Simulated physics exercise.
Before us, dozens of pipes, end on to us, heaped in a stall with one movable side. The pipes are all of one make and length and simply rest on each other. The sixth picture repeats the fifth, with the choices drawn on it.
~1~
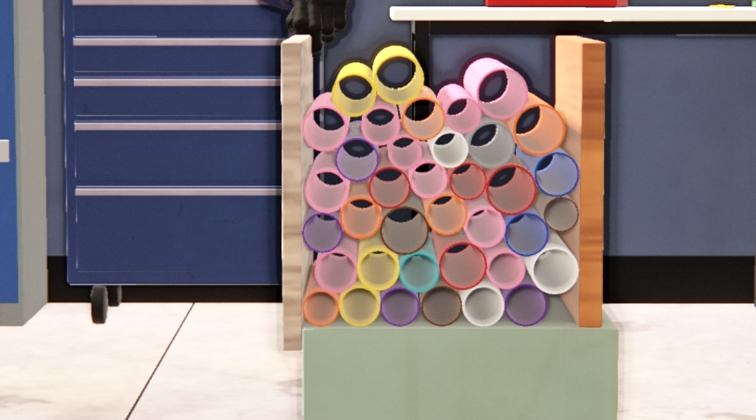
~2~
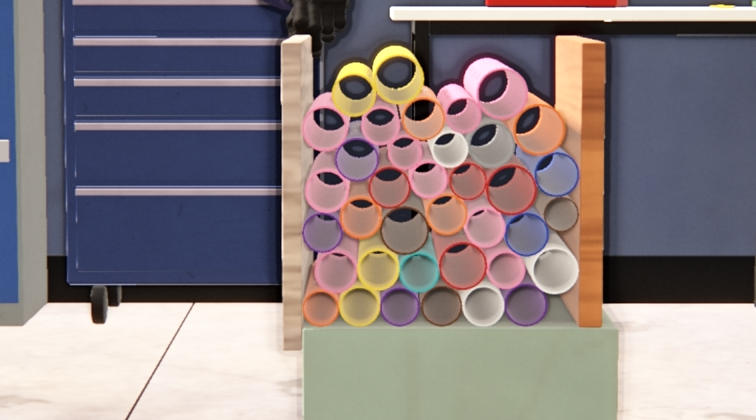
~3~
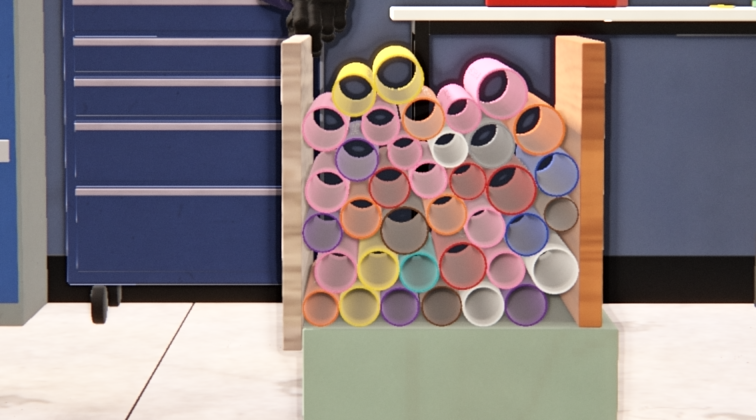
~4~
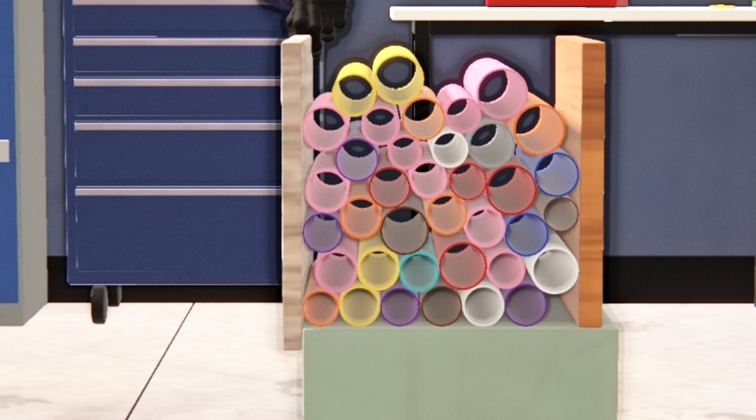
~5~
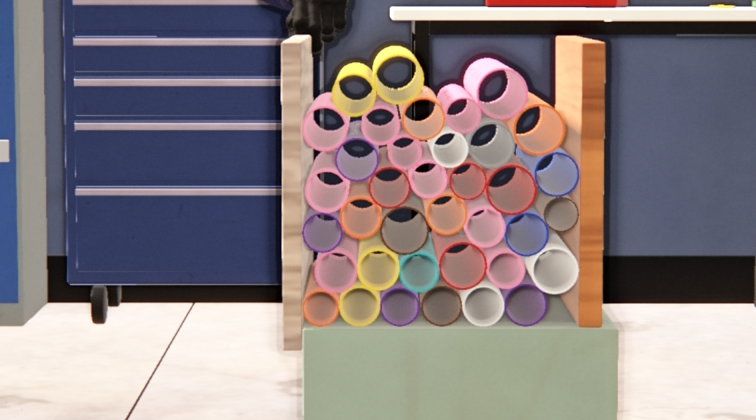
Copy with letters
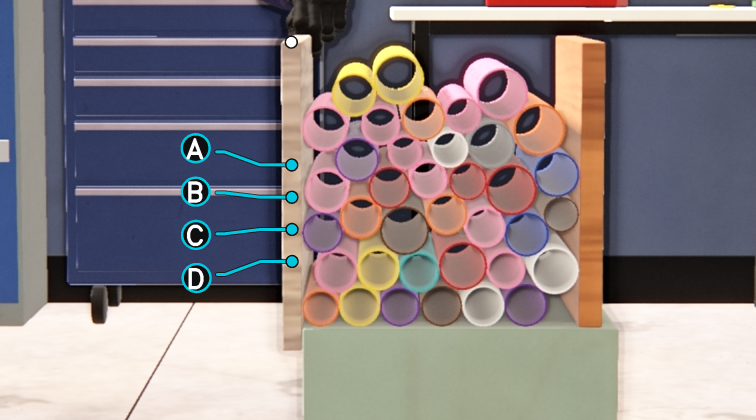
Nothing visibly moves from start to finish: dozens of colorful pipes, pink, orange, yellow, blue and others, sit heaped between two upright side boards on a pale green base. The pile keeps the same shape throughout, with two yellow pipes at its upper left and blue drawers behind.
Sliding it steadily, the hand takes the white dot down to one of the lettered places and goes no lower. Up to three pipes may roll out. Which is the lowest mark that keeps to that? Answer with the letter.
Slide it to B.
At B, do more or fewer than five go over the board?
Fewer than five.
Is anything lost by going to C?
Yes, at C.
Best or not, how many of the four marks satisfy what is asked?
The number is two.
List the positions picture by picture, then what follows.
The first picture shows side board (299, 181); an orange pipe (321, 308); a purple pipe (526, 305).
The second picture shows a purple pipe (526, 305); a pink pipe (506, 270).
The third picture shows an orange pipe (361, 218); a red pipe (511, 190).
The fourth picture shows a blue pipe (556, 174); a pink pipe (381, 126).
The fifth picture shows a pink pipe (502, 93); side board (299, 181); an orange pipe (321, 308).
On the marked copy, A at (292, 165); B at (292, 197); C at (292, 230); D at (292, 262); the white dot at (292, 42).
With B. Early on, top of the board (302, 113).
Further on, top of the board (302, 193).
At the end, top of the board (302, 197), two out over the board.
As for the rest, A none out over the board; C more than three out over the board; D more than three out over the board.
